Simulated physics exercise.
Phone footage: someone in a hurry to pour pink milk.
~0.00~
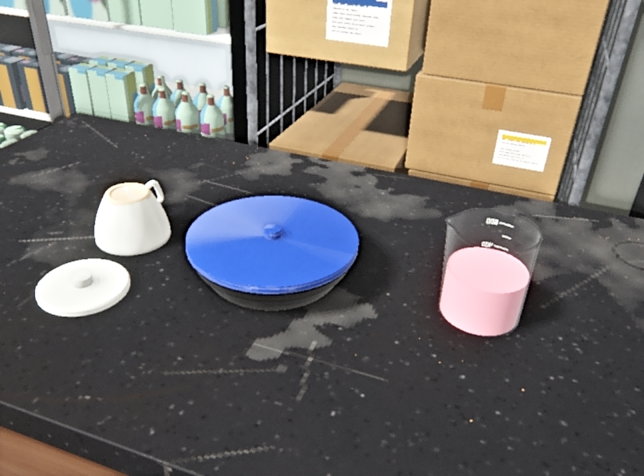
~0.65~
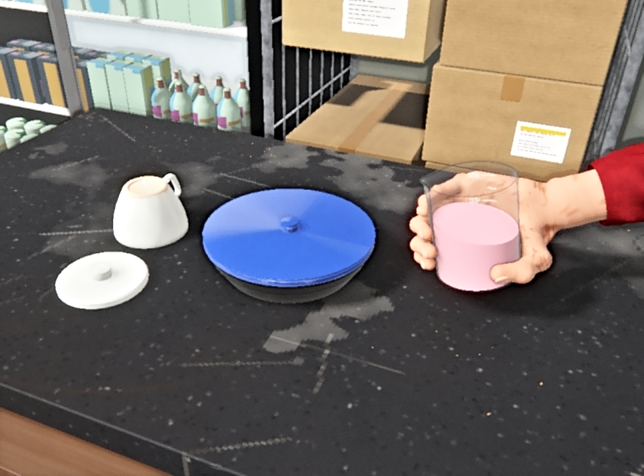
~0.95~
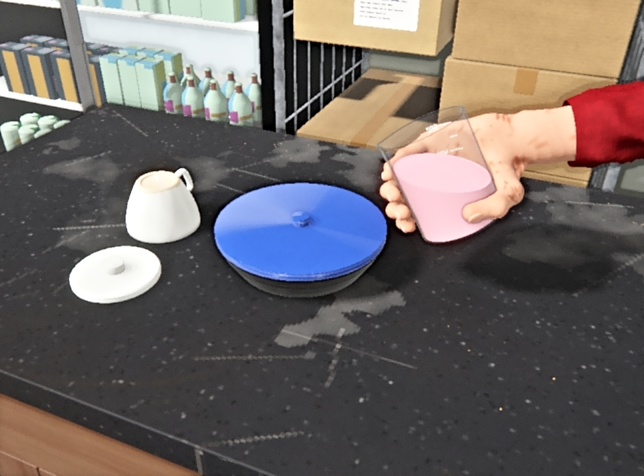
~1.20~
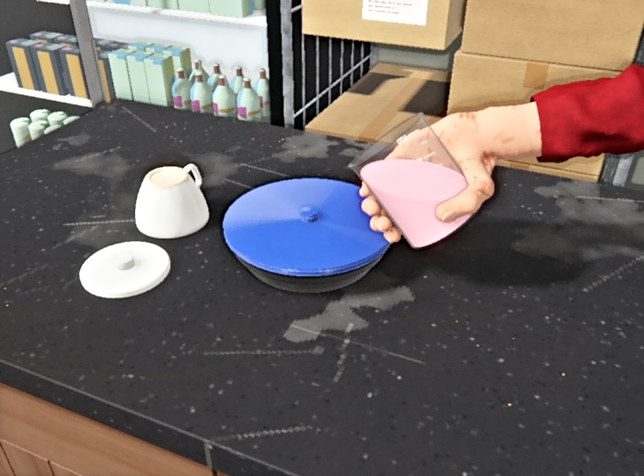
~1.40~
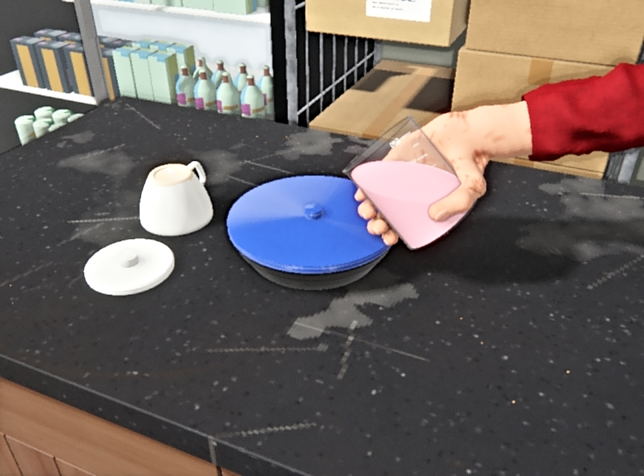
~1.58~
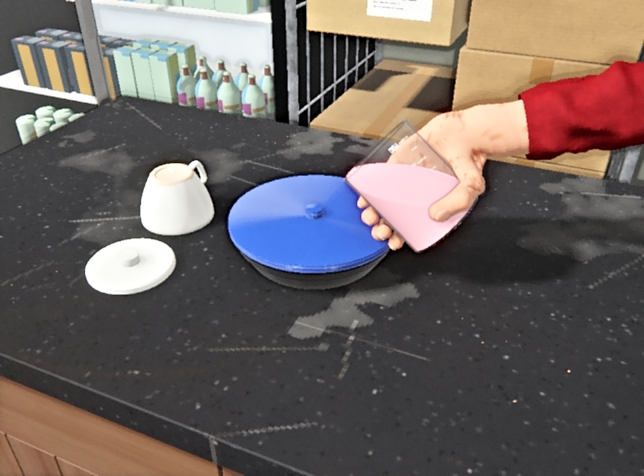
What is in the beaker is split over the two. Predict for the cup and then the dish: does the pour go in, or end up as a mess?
I'd say the cup gets wet only outside, I'd say the dish gets wet only outside.
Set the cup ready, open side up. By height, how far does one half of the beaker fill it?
Estimate: Approx. 70 % of height.
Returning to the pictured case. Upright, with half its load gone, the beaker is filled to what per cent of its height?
Near 25 in a hundred.
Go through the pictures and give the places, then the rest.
In the first frame, nothing is moving yet; beaker (488, 271) about half full; dish (273, 259) with its lid on; cup (131, 216) upside down.
In the second frame, the beaker is picked up; beaker about half full, surface at (475, 223); dish (290, 252) with its lid on.
In the third frame, tilting; beaker (442, 174) tipped 30° with all of its load; cup (161, 204) upside down.
In the fourth frame, no stream yet; beaker (415, 180) tipped 40° with all of its load; dish (310, 241) with its lid on.
In the fifth frame, still nothing leaves it; beaker (410, 182) tipped 45° with all of its load; cup (174, 197) upside down.
In the sixth frame, on the point of pouring; beaker (409, 186) tipped 50° with all of its load; dish (315, 238) with its lid on; cup (175, 197) upside down.
By 2.3 s, it hits the lid of the dish and runs off.
By 3.2 s, it runs off the upturned base of the cup.
By 4.6 s, the dish is empty, in a puddle; the cup is empty, in a puddle.
